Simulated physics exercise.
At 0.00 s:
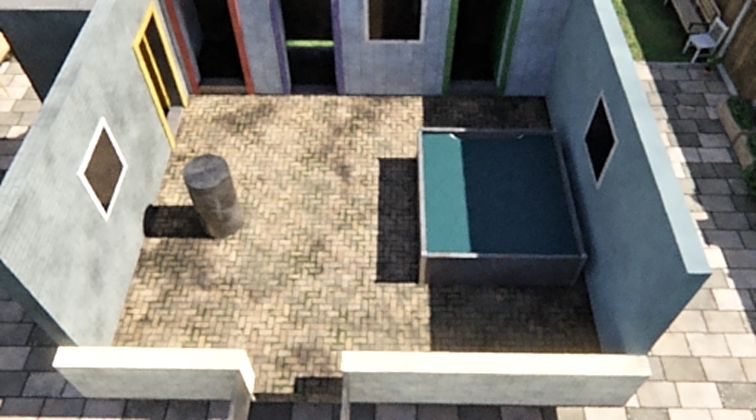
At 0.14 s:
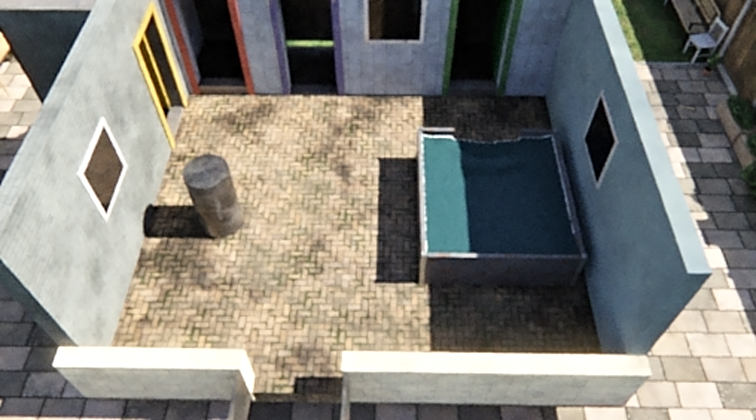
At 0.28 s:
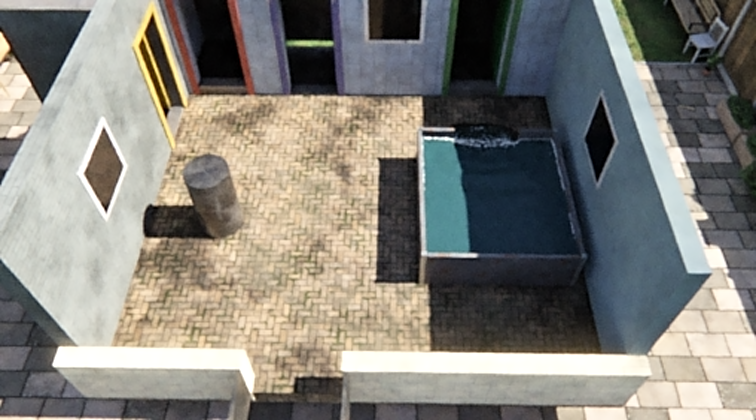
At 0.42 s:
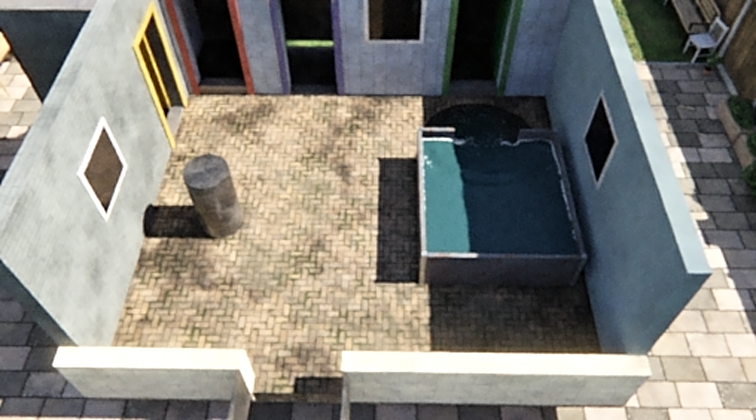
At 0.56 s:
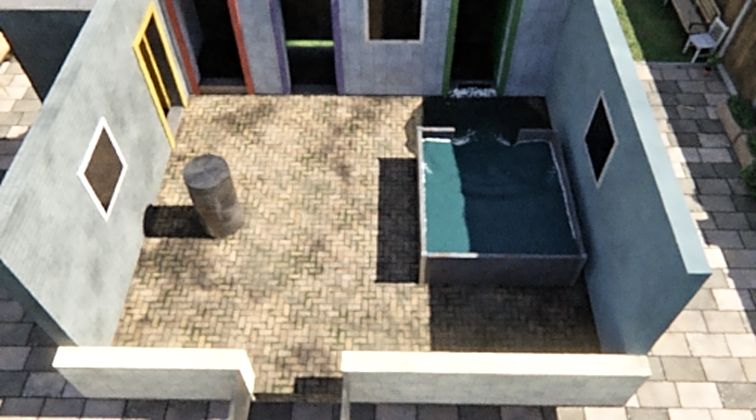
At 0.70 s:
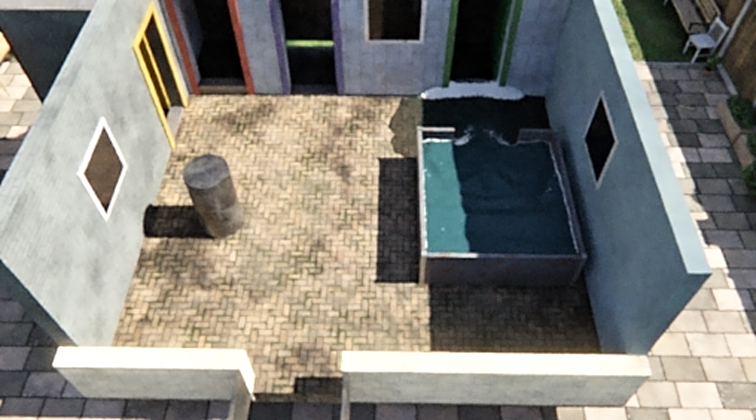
In this clip, a walled brick yard holds a grey cylinder and a tank of teal water; the water ripples, then pours through a gap in the tank's far side and spreads across the paving to the green-framed doorway.
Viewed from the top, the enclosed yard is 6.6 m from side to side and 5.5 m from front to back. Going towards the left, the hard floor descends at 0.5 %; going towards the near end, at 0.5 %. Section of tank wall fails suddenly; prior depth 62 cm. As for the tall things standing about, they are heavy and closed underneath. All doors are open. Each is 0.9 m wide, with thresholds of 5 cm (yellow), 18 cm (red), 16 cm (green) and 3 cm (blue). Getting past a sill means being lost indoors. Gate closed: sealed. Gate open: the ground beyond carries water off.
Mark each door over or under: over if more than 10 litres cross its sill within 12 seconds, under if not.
Marks: Yellow door: Over; red door: Under; green door: Over; blue door: Over.
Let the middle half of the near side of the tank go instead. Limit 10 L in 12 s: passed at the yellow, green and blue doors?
Here's how it goes: Yellow exceeds it, green falls short, blue exceeds it.
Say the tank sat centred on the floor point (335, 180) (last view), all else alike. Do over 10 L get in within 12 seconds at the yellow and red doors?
Well, yellow ends up beyond the mark and red ends up inside the mark.
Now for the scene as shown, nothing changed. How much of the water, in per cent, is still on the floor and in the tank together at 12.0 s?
I'd put it at some 74 percent still there.
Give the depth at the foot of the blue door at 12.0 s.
Some 3.5 cm.
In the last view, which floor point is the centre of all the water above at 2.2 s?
It lies at roughly (478, 179) in pixels.
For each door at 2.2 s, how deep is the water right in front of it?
Depths in cm: Yellow 0, red 1, green 37, blue 5.
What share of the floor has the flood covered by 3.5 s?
I'd guess around 45 %.
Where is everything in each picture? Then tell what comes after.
The tank at (494, 191) is whole and still, 62 cm deep, in the first picture.
Water pours out on the tank's far side and has run 0.6 m, to a hidden place; typically 8 cm deep outside, 62 cm at the tank's back, in the second picture.
Water pours out on the tank's far side and has run 0.9 m, to a hidden place; typically 10 cm deep outside, 62 cm at the tank's back, in the third picture.
The front is at (459, 108), 1.3 m from the gap on the tank's far side; 1.9 m2 of floor is under water; 62 cm left at the back of the tank, in the fourth picture.
Water pours out on the tank's far side and has run 1.7 m, to (438, 96); typically 6 cm deep outside, 62 cm at the tank's back, in the fifth picture.
Water pours out on the tank's far side and has run 2.0 m, to (412, 96); typically 6 cm deep outside, 62 cm at the tank's back, in the sixth picture.
After 1.4 s water covers 15 % of the floor and is deepest (44 cm) near (540, 97); yellow door not reached, red door not reached, green door 36 cm at the sill, 86 L in, blue door not reached.
After 2.2 s water covers 25 % of the floor and is deepest (40 cm) near (540, 97); yellow door not reached, red door not reached, green door 37 cm at the sill, 193 L in, blue door 5 cm at the sill, 0 L in.
After 3.5 s water covers 45 % of the floor and is deepest (28 cm) near (471, 97); yellow door 13 cm at the sill, 15 L in, red door 3 cm at the sill, 0 L in, green door 28 cm at the sill, 319 L in, blue door 5 cm at the sill, 4 L in.
After 7.0 s water covers 80 % of the floor and is deepest (18 cm) near (477, 154); yellow door 13 cm at the sill, 146 L in, red door 6 cm at the sill, 0 L in, green door 16 cm at the sill, 416 L in, blue door 5 cm at the sill, 14 L in.
After 12.0 s water covers 90 % of the floor and is deepest (12 cm) near (104, 372); yellow door 10 cm at the sill, 264 L in, red door 9 cm at the sill, 0 L in, green door 11 cm at the sill, 419 L in, blue door 4 cm at the sill, 21 L in.
